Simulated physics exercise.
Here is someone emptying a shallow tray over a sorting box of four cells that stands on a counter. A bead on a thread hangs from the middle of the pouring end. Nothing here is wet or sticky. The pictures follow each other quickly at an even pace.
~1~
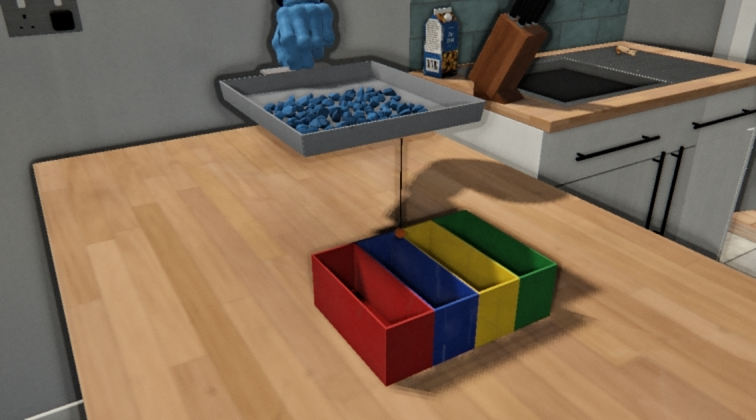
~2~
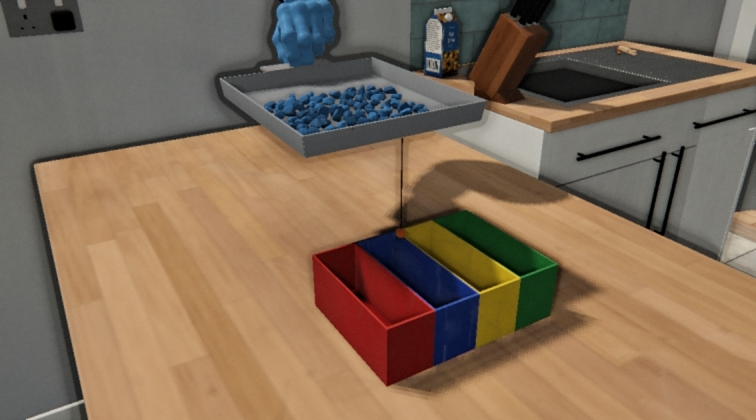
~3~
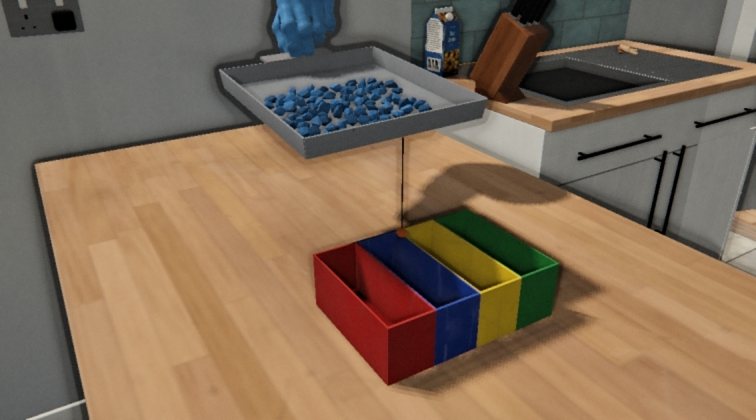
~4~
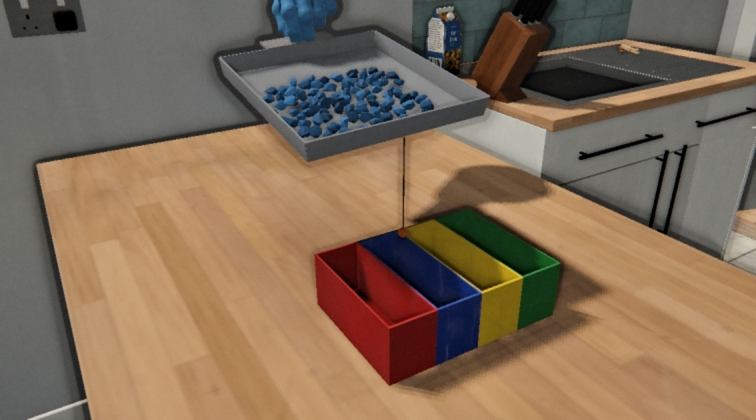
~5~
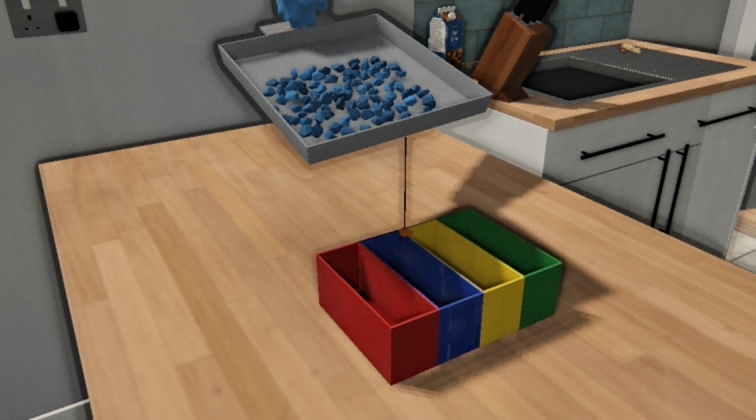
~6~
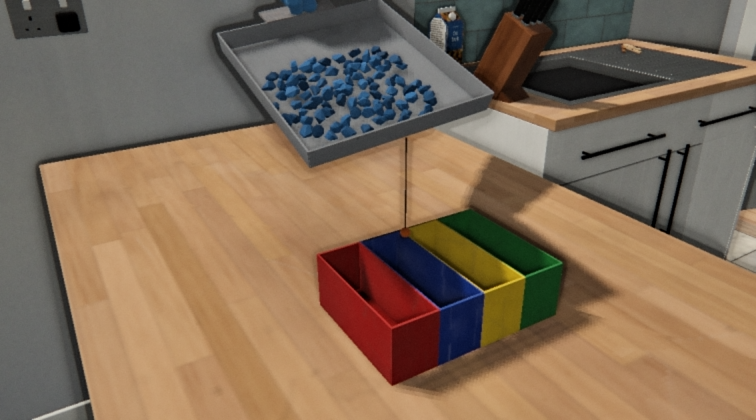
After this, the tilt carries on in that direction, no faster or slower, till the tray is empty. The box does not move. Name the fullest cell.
The red one ends fullest.
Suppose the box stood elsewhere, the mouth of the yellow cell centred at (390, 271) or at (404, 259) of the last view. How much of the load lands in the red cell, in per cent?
The first gives 0 %, the second 30 %.
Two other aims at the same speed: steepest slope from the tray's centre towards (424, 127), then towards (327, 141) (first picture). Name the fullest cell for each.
One: The green cell. Two: The cell in red.
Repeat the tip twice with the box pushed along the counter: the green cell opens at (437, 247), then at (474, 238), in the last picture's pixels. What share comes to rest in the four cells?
Roughly 100 per cent, and 90 per cent.
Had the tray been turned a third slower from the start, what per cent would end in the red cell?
It comes to 30 per cent or so.
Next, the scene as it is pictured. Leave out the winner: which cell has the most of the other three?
It is that blue cell.
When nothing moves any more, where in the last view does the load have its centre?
Near (372, 337).
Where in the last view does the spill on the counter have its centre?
Around (303, 358).
Soon after the last picture, tray tipped steeply; all on the tray.
A little later, tray tipped past a quarter turn; about half on the tray; a small part in the red cell; a small part in the blue cell; about a third falling or outside the box.
Later still, tray tipped past a quarter turn; about a third in the red cell; about a quarter in the blue cell; a stray few in the yellow cell; about a third falling or outside the box.
At rest, tray tipped past a quarter turn; about a third in the red cell; about a quarter in the blue cell; a stray few in the yellow cell; none in the green cell; about a third outside the box.
